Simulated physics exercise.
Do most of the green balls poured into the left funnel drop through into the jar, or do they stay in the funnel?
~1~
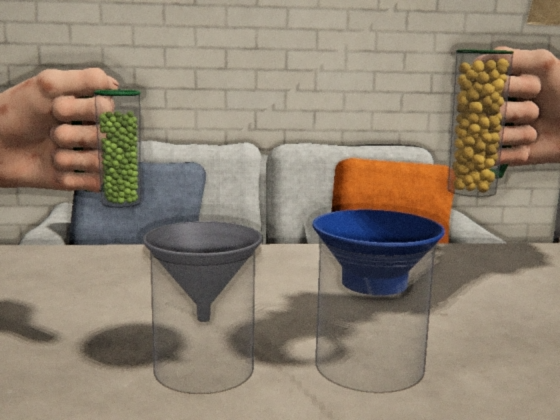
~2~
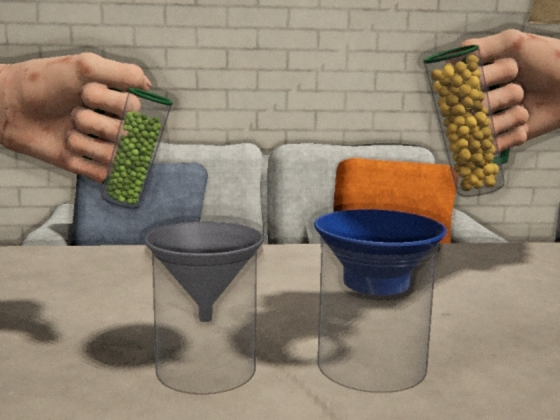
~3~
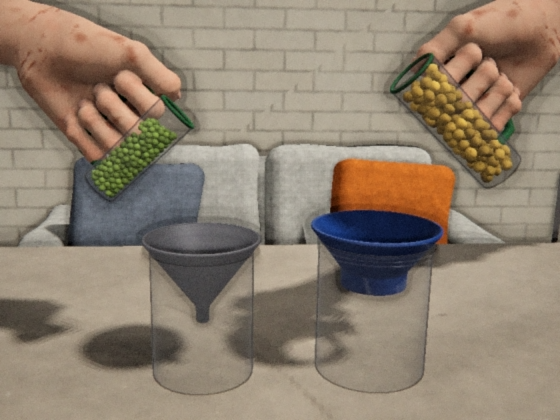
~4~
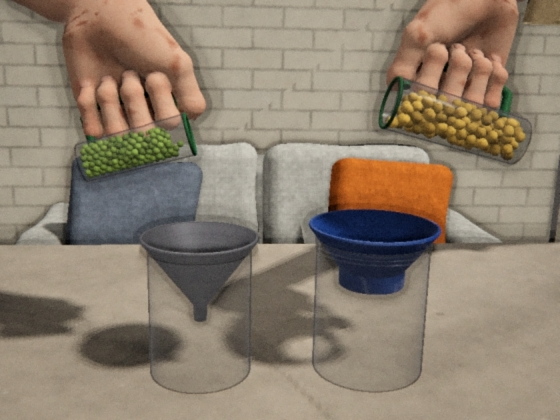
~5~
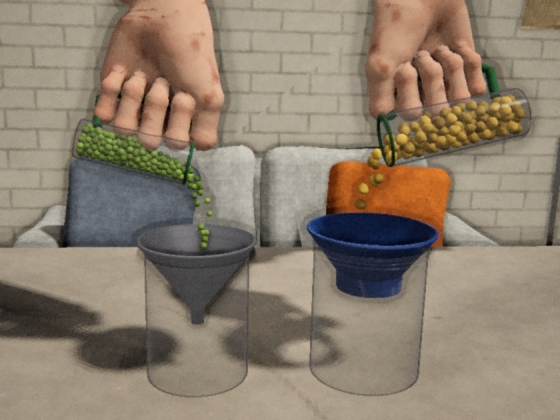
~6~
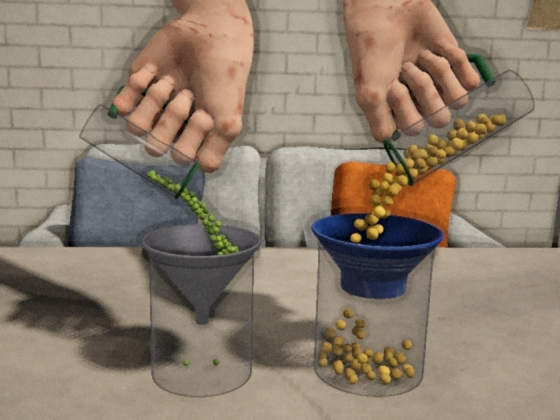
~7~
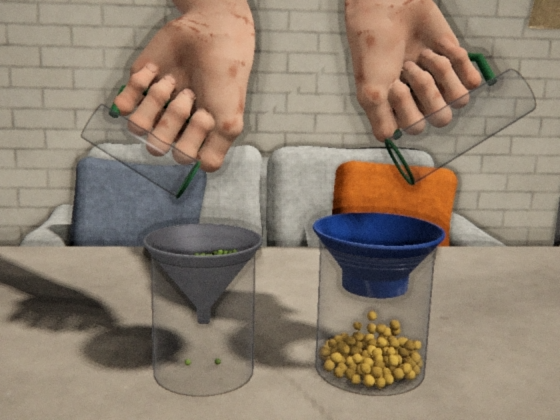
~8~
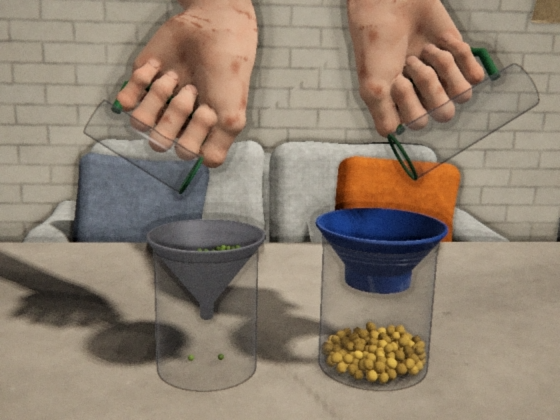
They stay in the funnel, which clogs after letting only a stray few through. The yellow balls on the right all pass through their funnel into the jar.
